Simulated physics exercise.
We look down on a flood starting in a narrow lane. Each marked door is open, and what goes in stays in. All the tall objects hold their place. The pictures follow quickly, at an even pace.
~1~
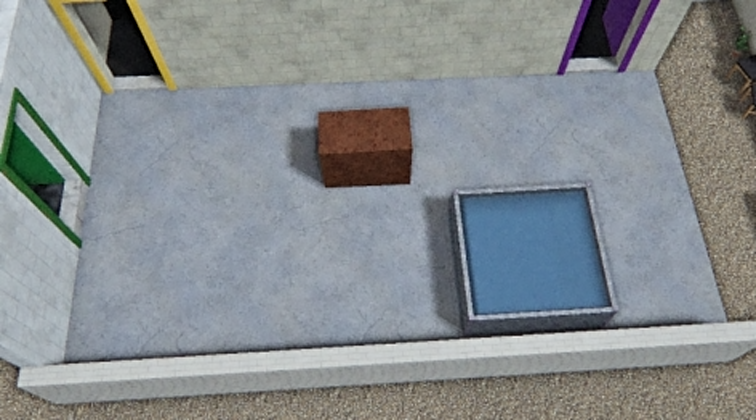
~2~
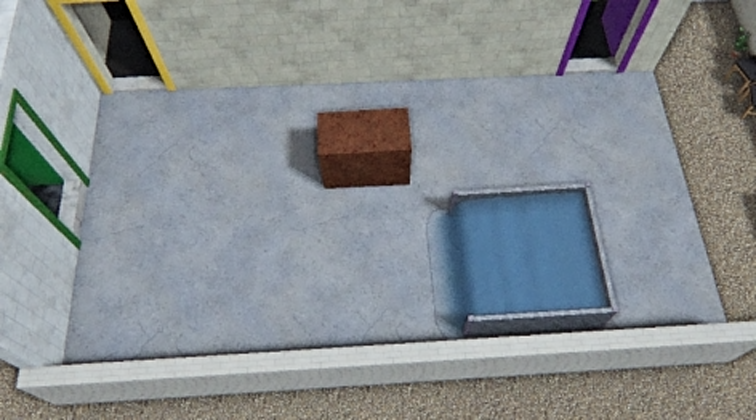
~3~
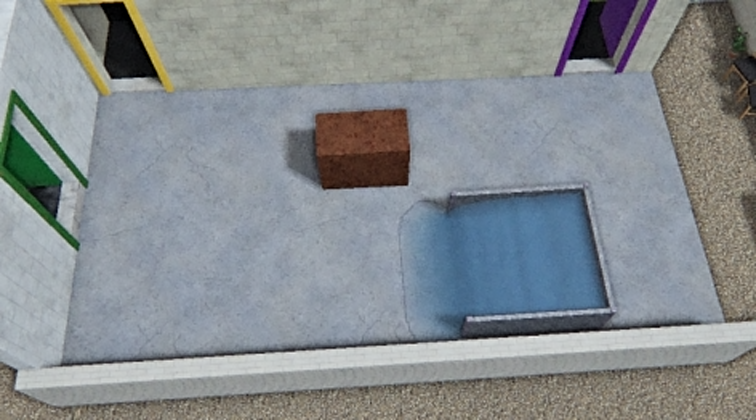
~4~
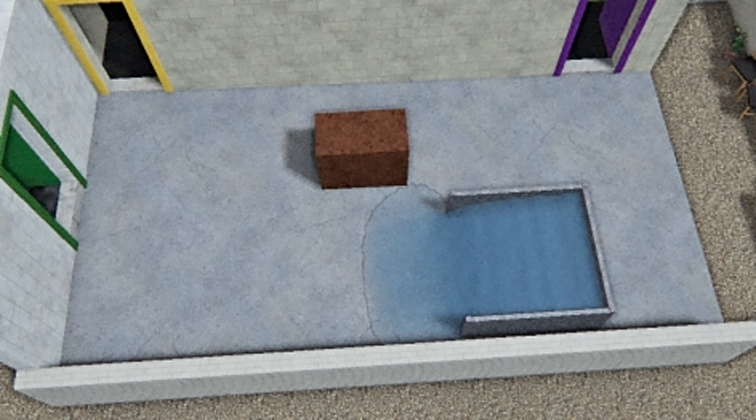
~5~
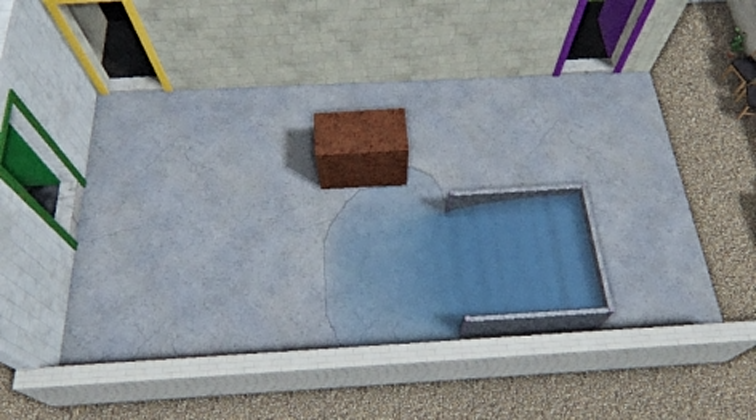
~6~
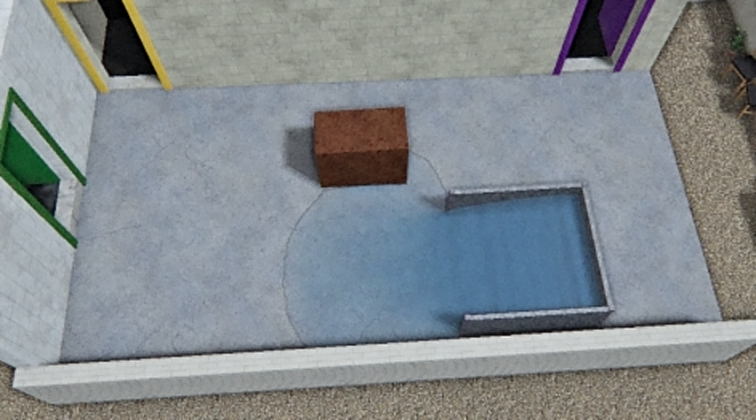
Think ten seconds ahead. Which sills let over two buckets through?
One by one: The yellow door takes more than that; the purple door stays under that; the green door stays under that.
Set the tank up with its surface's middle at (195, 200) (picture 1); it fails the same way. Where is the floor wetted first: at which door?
I say the door marked green.
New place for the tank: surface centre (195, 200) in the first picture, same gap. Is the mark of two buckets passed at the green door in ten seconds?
Then: Green takes more.
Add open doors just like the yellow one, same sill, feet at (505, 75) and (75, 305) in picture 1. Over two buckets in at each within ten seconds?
In that order: Is under, passes that mark.
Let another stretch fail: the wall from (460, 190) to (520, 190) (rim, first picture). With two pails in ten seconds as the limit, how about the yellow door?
Then: Yellow door is under.
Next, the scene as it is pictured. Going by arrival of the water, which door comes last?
That is the purple one.
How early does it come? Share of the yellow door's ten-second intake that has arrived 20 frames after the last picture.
Near 0 in a hundred.
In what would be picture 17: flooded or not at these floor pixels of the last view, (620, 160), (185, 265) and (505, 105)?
In that order: No water, awash, dry.
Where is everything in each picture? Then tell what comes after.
Still water in the open tank at (531, 251), in the first frame.
The front is at (446, 211), out from the gap at (461, 266), in the second frame.
Water pours out at (460, 268) and has run to (428, 206), in the third frame.
Water pours out at (458, 269) and has run to (395, 200), in the fourth frame.
Water pours out at (458, 269) and has run to (331, 239), in the fifth frame.
Water pours out at (458, 268) and has run to (290, 267), in the sixth frame.
A moment on, water covers 30 % of the floor; the yellow door not reached, the purple door not reached, the green door not reached.
Next, water covers 45 % of the floor; the yellow door not reached, the purple door not reached, the green door wet at the sill, nothing in.
Then, water covers 55 % of the floor; the yellow door wet at the sill, nothing in, the purple door not reached, the green door wet at the sill, nothing in.
Later, water covers 65 % of the floor; the yellow door far over two buckets in, the purple door not reached, the green door wet at the sill, nothing in.
In the end, water covers 75 % of the floor; the yellow door far over two buckets in, the purple door wet at the sill, nothing in, the green door wet at the sill, nothing in.
